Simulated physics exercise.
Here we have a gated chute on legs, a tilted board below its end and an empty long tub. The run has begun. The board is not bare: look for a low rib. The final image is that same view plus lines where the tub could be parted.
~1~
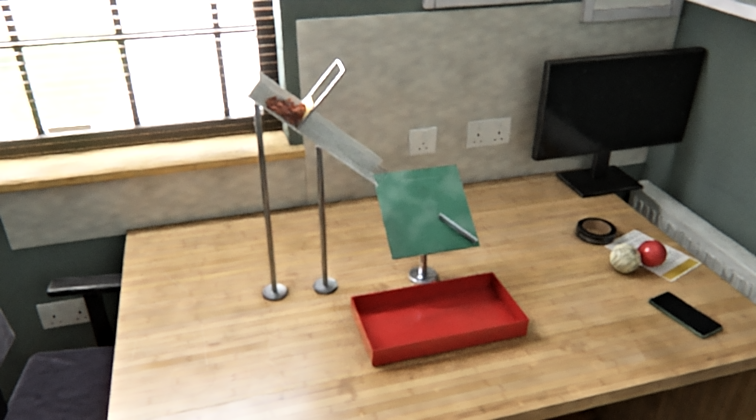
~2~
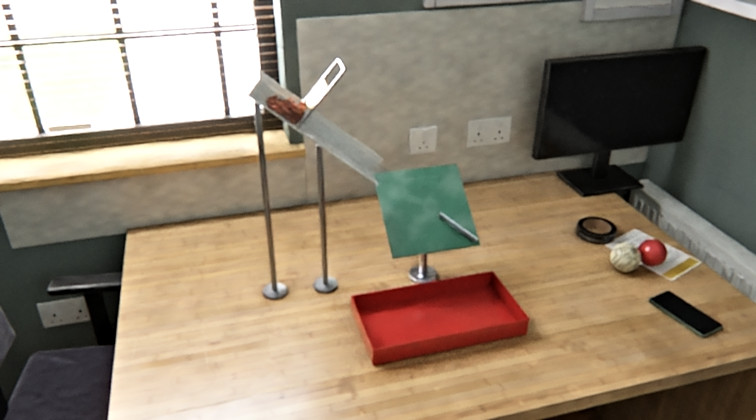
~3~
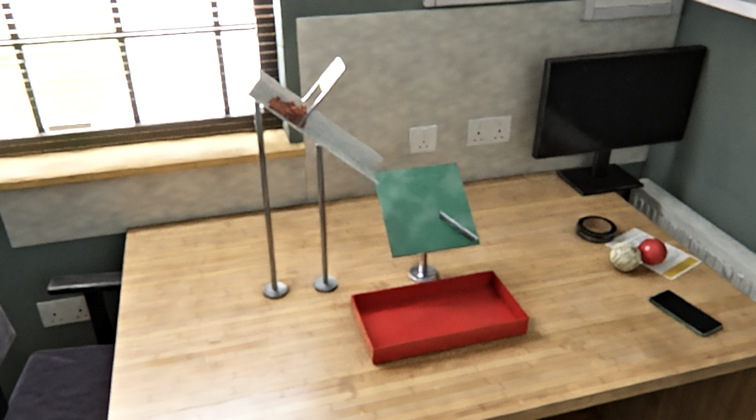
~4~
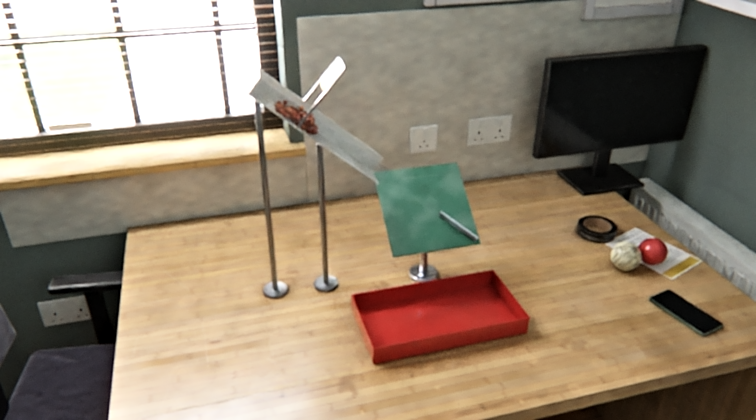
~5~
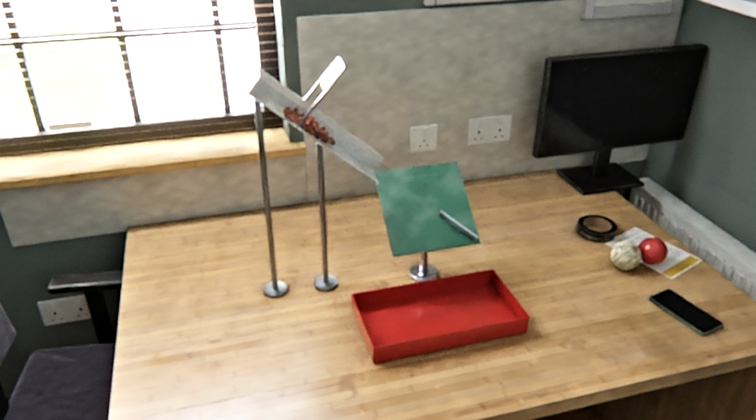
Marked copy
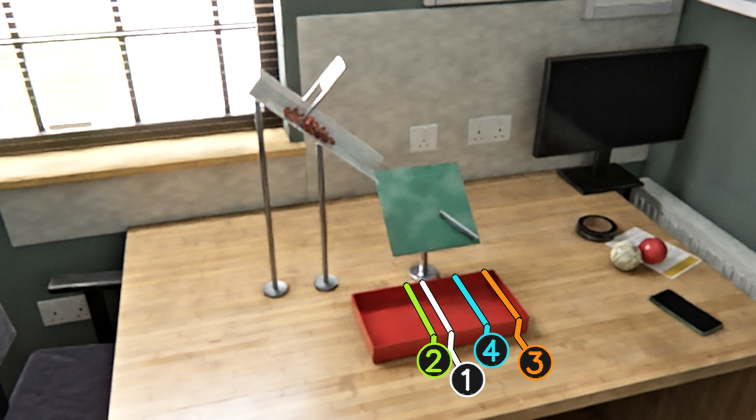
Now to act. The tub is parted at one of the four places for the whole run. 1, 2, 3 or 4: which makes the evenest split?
4 is best.
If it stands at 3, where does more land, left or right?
The left side.
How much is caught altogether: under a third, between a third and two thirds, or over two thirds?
About that: Over two thirds.
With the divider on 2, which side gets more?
More lands on the right.
On the marked copy, line 1 crosses the front rim at (451, 332); line 2 crosses the front rim at (433, 336); line 3 crosses the front rim at (518, 319); line 4 crosses the front rim at (487, 325).
Choosing 1, of what is caught, a small share on the left of the divider, all but a few on the right.
Choosing 2, of what is caught, none at all on the left of the divider, the whole lot on the right.
Choosing 3, of what is caught, the bulk on the left of the divider, a small share on the right.
Choosing 4, of what is caught, close to a third on the left of the divider, close to two thirds on the right.
